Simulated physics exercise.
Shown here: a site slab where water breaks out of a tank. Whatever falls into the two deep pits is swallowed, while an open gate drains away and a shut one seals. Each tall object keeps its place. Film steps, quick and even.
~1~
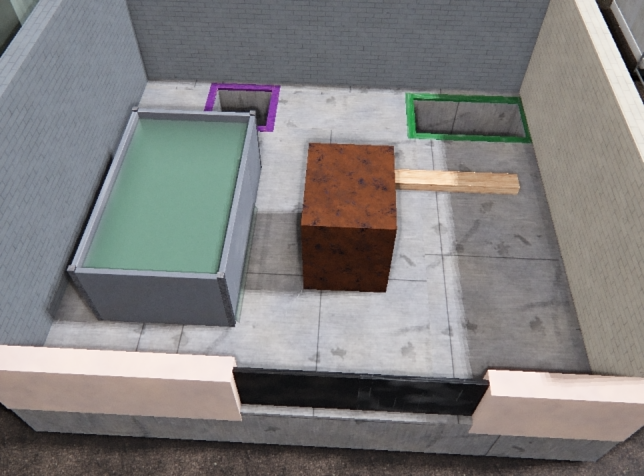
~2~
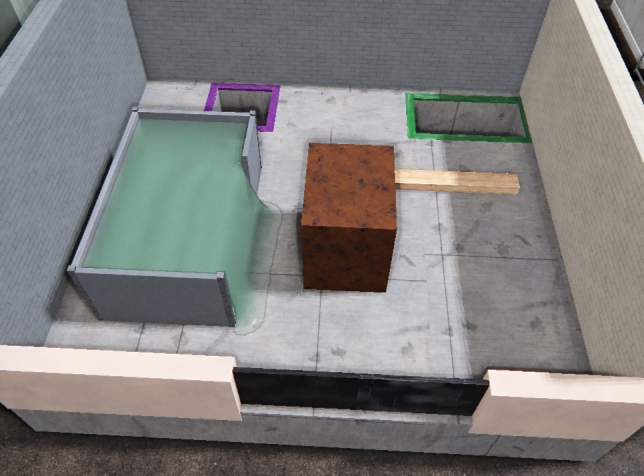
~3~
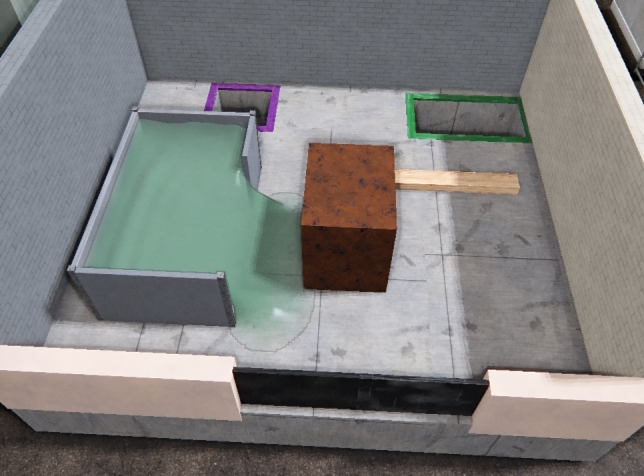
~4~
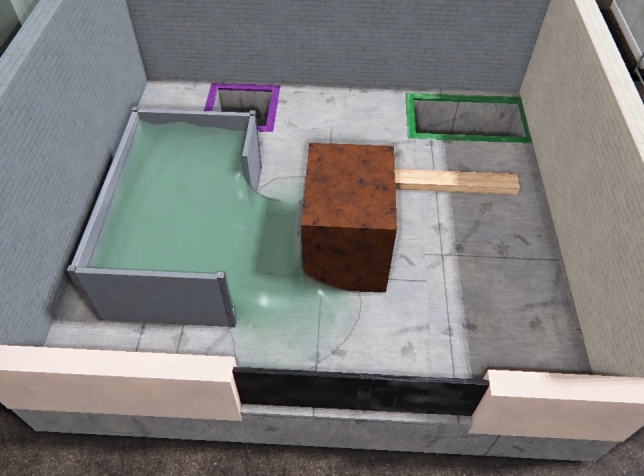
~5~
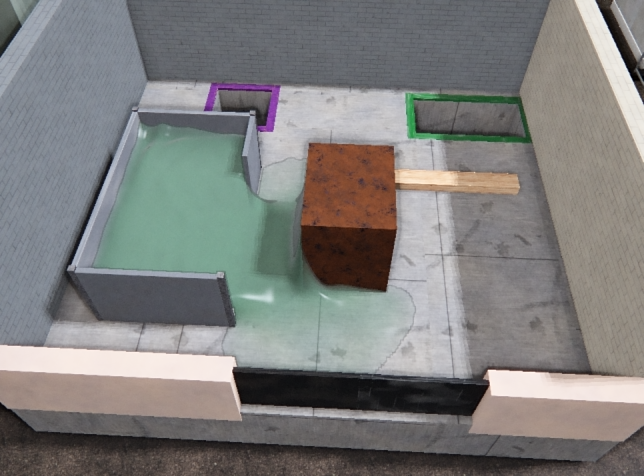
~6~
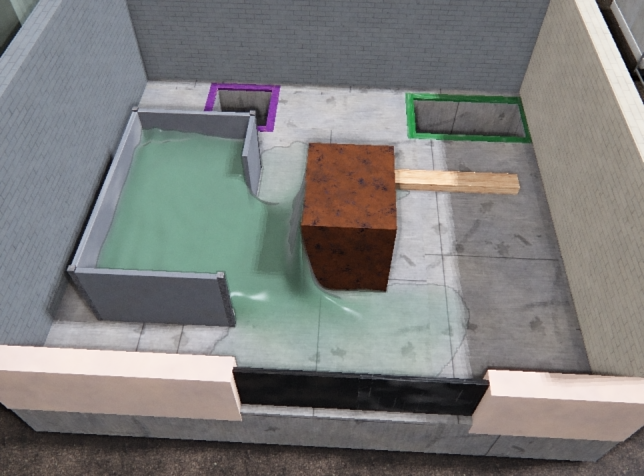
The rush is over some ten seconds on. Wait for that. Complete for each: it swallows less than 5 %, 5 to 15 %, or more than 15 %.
Completed: The gate swallows less than 5 %; the purple pit swallows more than 15 %; the green pit swallows more than 15 %.
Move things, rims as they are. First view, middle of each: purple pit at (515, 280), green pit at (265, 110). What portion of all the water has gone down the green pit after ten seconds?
Share for green: 25 in a hundred.
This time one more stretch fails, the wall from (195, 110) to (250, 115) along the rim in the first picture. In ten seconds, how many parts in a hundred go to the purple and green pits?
Purple 60 %, green 15 %.
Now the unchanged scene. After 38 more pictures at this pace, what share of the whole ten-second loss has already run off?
It works out at roughly 65 per cent.
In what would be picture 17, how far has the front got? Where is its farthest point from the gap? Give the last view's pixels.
The flood front should get to about (519, 99).
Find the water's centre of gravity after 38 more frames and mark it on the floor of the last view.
It is near (324, 241).
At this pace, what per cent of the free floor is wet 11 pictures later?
Estimate: Some 60 in a hundred.
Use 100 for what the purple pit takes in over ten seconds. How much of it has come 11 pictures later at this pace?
10 %.
A moment on, water covers 50 % of the floor; the gate 0 %, the purple pit 0 %, the green pit 1 %.
Next, water covers 60 % of the floor; the gate 0 %, the purple pit 2 %, the green pit 2 %.
Then, water covers 85 % of the floor; the gate 0 %, the purple pit 5 %, the green pit 10 %.
Later, water covers 95 % of the floor; the gate 0 %, the purple pit 10 %, the green pit 22 %.
In the end, water covers 95 % of the floor; the gate 0 %, the purple pit 18 %, the green pit 30 %.
